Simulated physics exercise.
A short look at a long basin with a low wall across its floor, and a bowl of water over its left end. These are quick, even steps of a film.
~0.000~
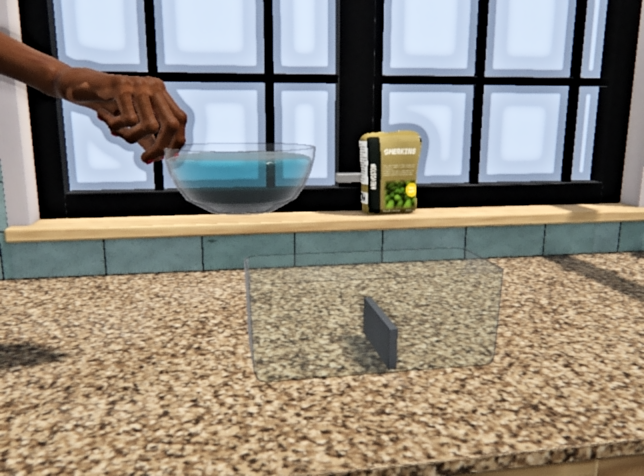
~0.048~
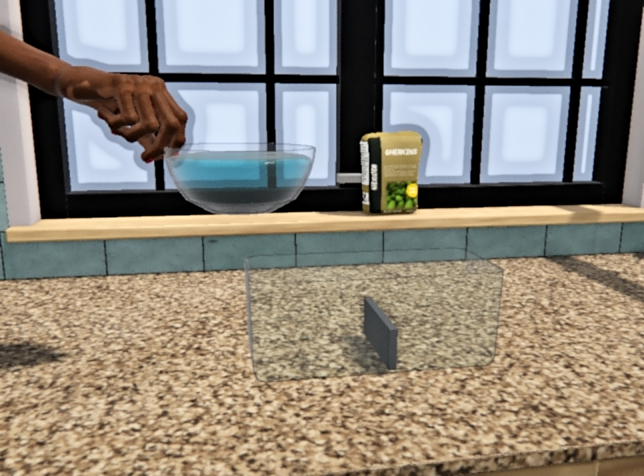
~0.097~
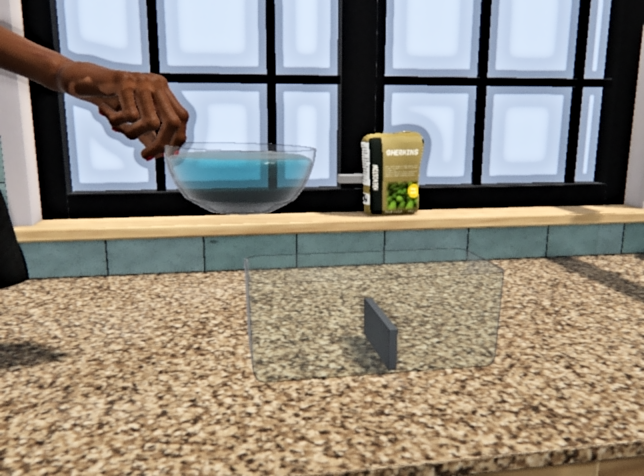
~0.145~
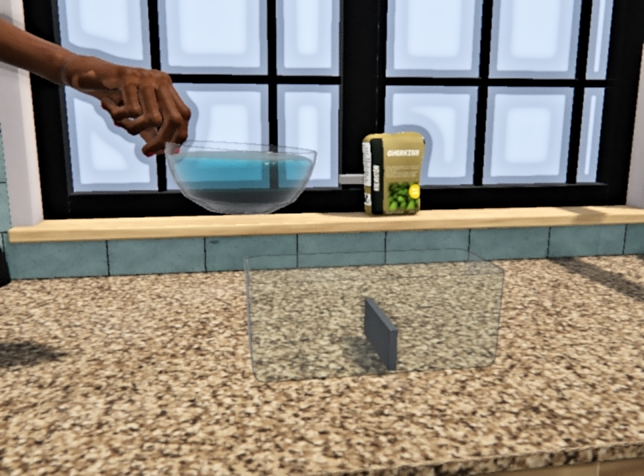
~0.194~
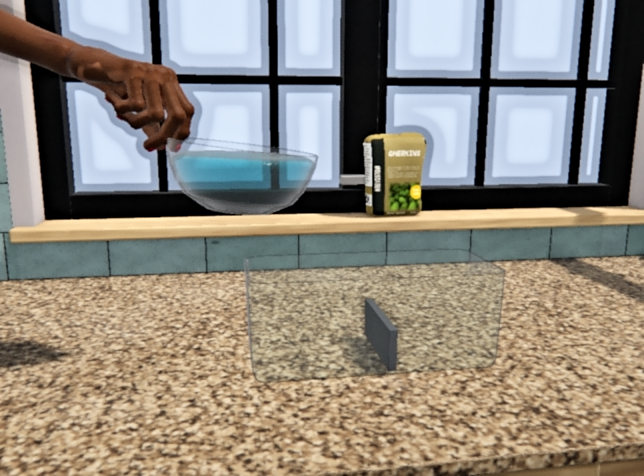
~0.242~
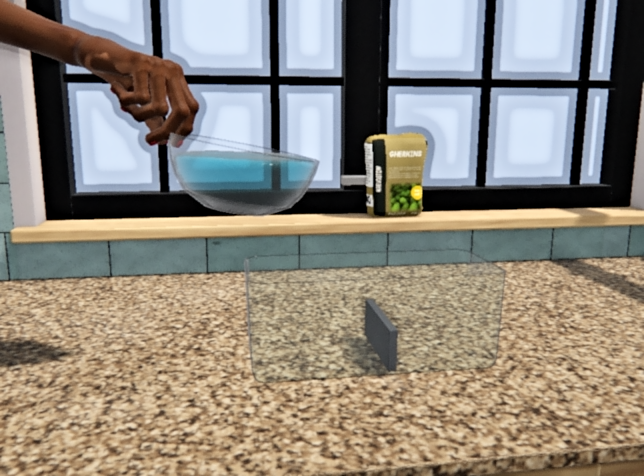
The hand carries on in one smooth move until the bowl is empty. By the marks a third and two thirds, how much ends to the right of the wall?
It comes to under a third.
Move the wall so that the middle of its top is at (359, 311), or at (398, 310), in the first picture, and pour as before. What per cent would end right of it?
First some 45, then 5 per cent.
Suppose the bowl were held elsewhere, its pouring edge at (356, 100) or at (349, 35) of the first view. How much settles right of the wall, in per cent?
Near 70 % and 70 %.
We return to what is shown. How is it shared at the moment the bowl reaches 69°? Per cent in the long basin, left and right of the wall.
Left: 20 %. Right: 10 %.
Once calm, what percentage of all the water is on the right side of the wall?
Some 20 per cent.
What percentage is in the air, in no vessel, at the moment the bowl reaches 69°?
Some 35 per cent.
A moment on, the bowl is tipped part way and 35 per cent is still to pour, 19 is left of the wall and 9 right of it.
Next, the bowl is tipped right over and 0 per cent is still to pour, 71 is left of the wall and 17 right of it.
Then the bowl is tipped right over and 0 per cent is still to pour, 72 is left of the wall and 19 right of it.
Later the bowl is tipped right over and 0 per cent is still to pour, 72 is left of the wall and 19 right of it.
Finally, 72 per cent lies left of the wall, 19 right of it and 9 outside.
